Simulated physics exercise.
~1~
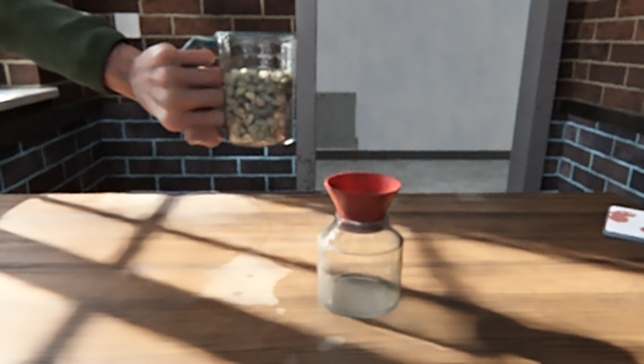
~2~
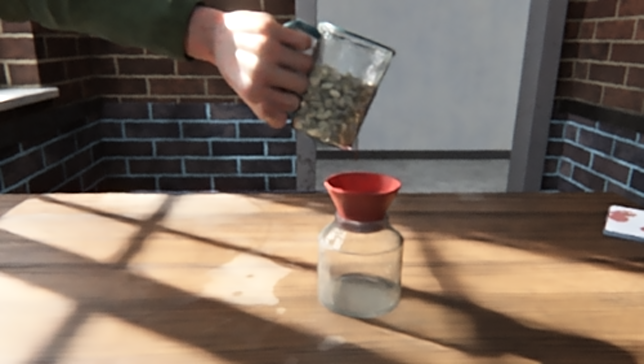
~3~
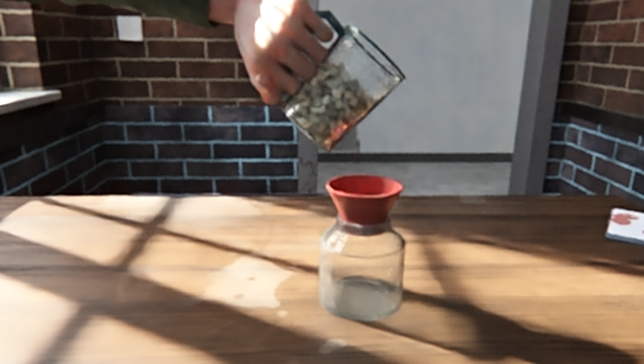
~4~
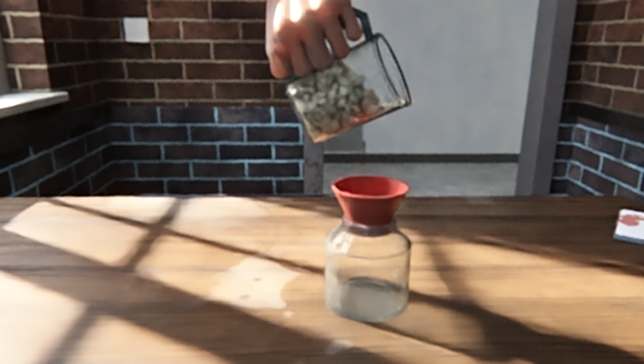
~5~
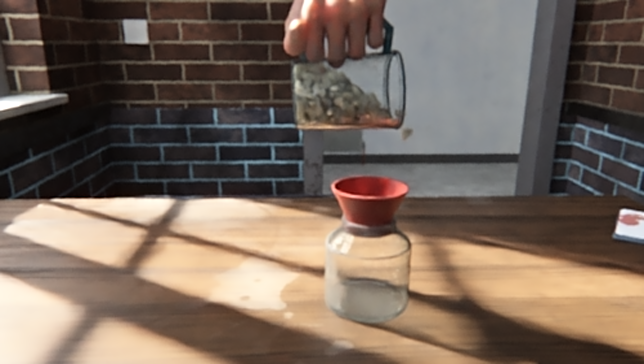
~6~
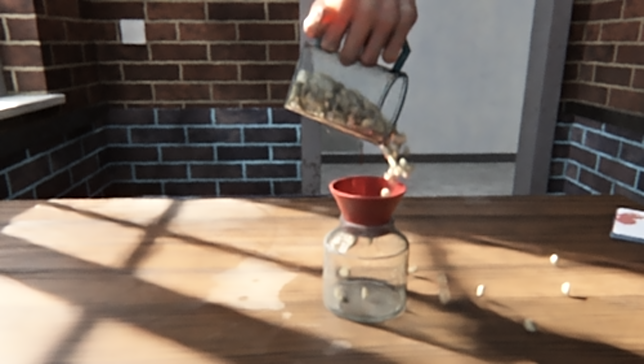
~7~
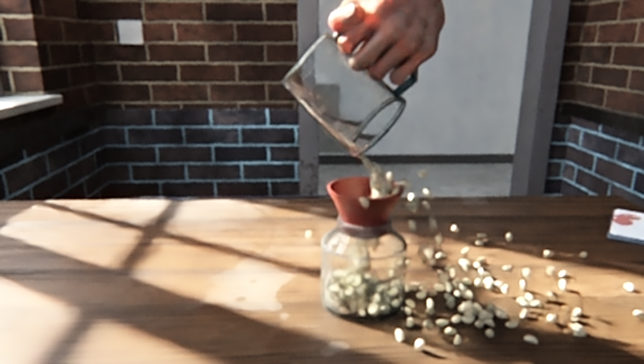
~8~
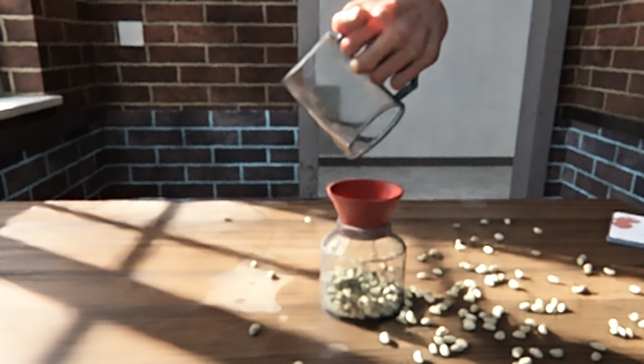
In a brick-walled room with a pale door behind, a slightly swaying camera looks across a sunlit wooden table at a clear glass jar with a red funnel in its mouth. A hand reaching from the upper left holds a see-through cup filled with pale beans and carries it right, above the jar. The hand tips the cup onto its side, and the first beans spill over the rim. As it tilts further, the beans pour down, many into the funnel and others scattering across the table to the right. Finally the cup hangs empty, with most beans in the jar and some strewn around it.
